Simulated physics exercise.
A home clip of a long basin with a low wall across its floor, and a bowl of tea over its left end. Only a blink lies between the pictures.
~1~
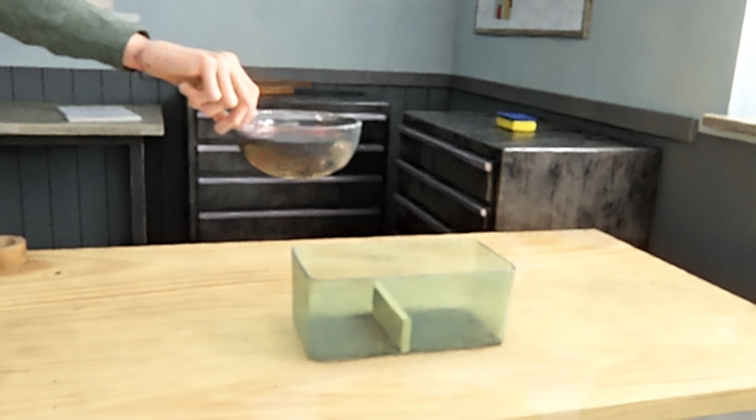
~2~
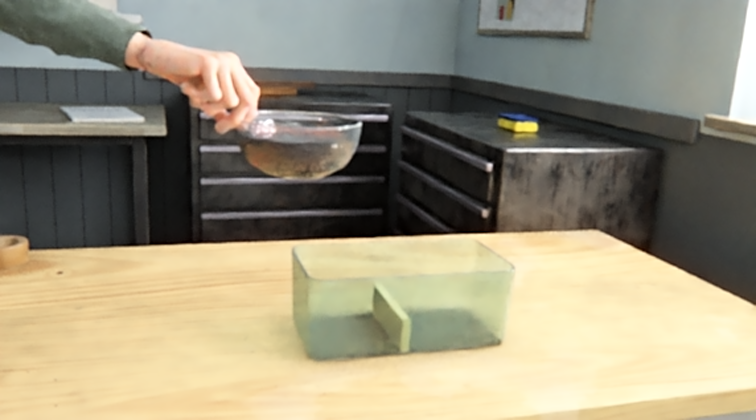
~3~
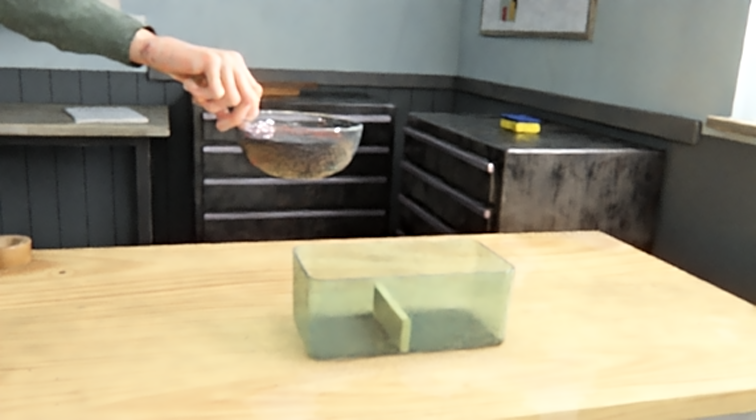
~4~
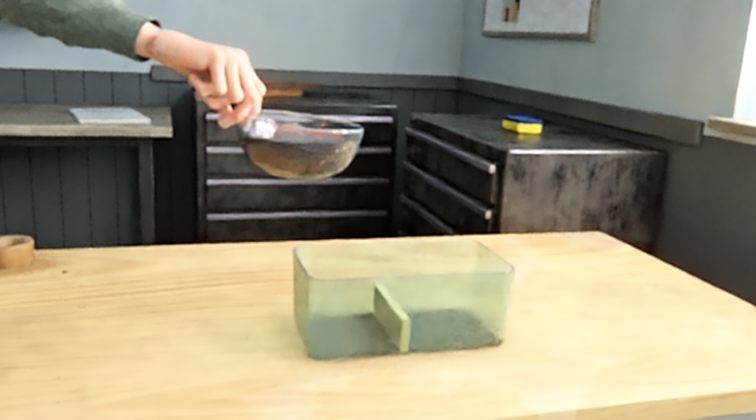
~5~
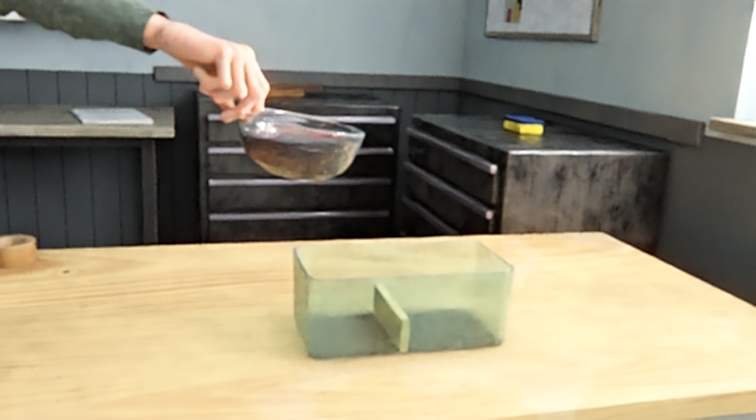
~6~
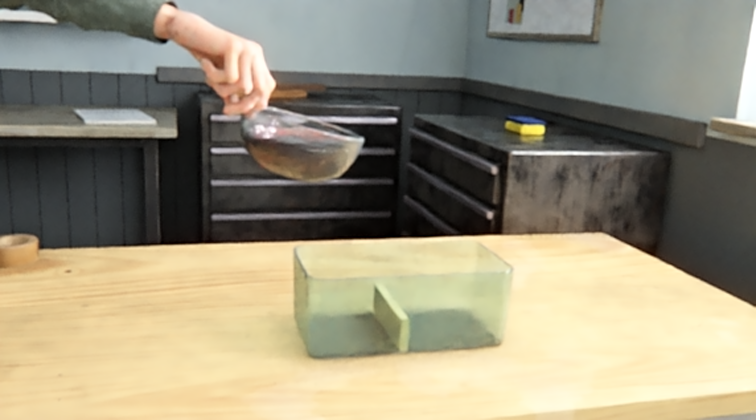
A hand slowly tilts a glass bowl of tea rightward above a long divided basin.
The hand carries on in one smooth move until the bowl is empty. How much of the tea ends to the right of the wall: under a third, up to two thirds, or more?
In the end between a third and two thirds is right of the wall.
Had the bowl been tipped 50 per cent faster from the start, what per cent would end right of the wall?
Near 35 %.
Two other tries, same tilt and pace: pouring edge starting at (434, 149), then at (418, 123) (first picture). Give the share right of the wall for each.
In turn 95 and 95 in a hundred.
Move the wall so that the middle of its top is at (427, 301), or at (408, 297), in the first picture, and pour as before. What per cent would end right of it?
Near 5 % and 10 %.
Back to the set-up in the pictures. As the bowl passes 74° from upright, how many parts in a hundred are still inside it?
Roughly 35 in a hundred.
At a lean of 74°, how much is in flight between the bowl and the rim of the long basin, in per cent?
Near 50 %.
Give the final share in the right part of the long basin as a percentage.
Near 45 %.
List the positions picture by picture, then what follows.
In the first picture, tilt 0°; pouring edge (358, 121); surface from (238, 134) to (353, 136); the long basin's rim runs from (300, 264) to (496, 254); the wall's top is at (391, 301).
In the second picture, tilt 1°; pouring edge (358, 123); surface from (239, 135) to (353, 136).
In the third picture, tilt 2°; pouring edge (359, 125); surface from (240, 134) to (353, 138).
In the fourth picture, tilt 5°; pouring edge (360, 129); surface from (241, 134) to (354, 139).
In the fifth picture, tilt 9°; pouring edge (360, 133); surface from (242, 134) to (355, 140).
In the sixth picture, tilt 14°; pouring edge (361, 139); surface from (244, 134) to (356, 141).
A moment on, the bowl is tipped part way and 37 per cent is still to pour, 5 is left of the wall and 11 right of it.
Next, the bowl is tipped right over and 1 per cent is still to pour, 47 is left of the wall and 44 right of it.
Then the bowl is tipped right over and 0 per cent is still to pour, 54 is left of the wall and 44 right of it.
Later the bowl is tipped right over and 0 per cent is still to pour, 54 is left of the wall and 45 right of it.
Finally, 54 per cent lies left of the wall, 45 right of it and 1 outside.
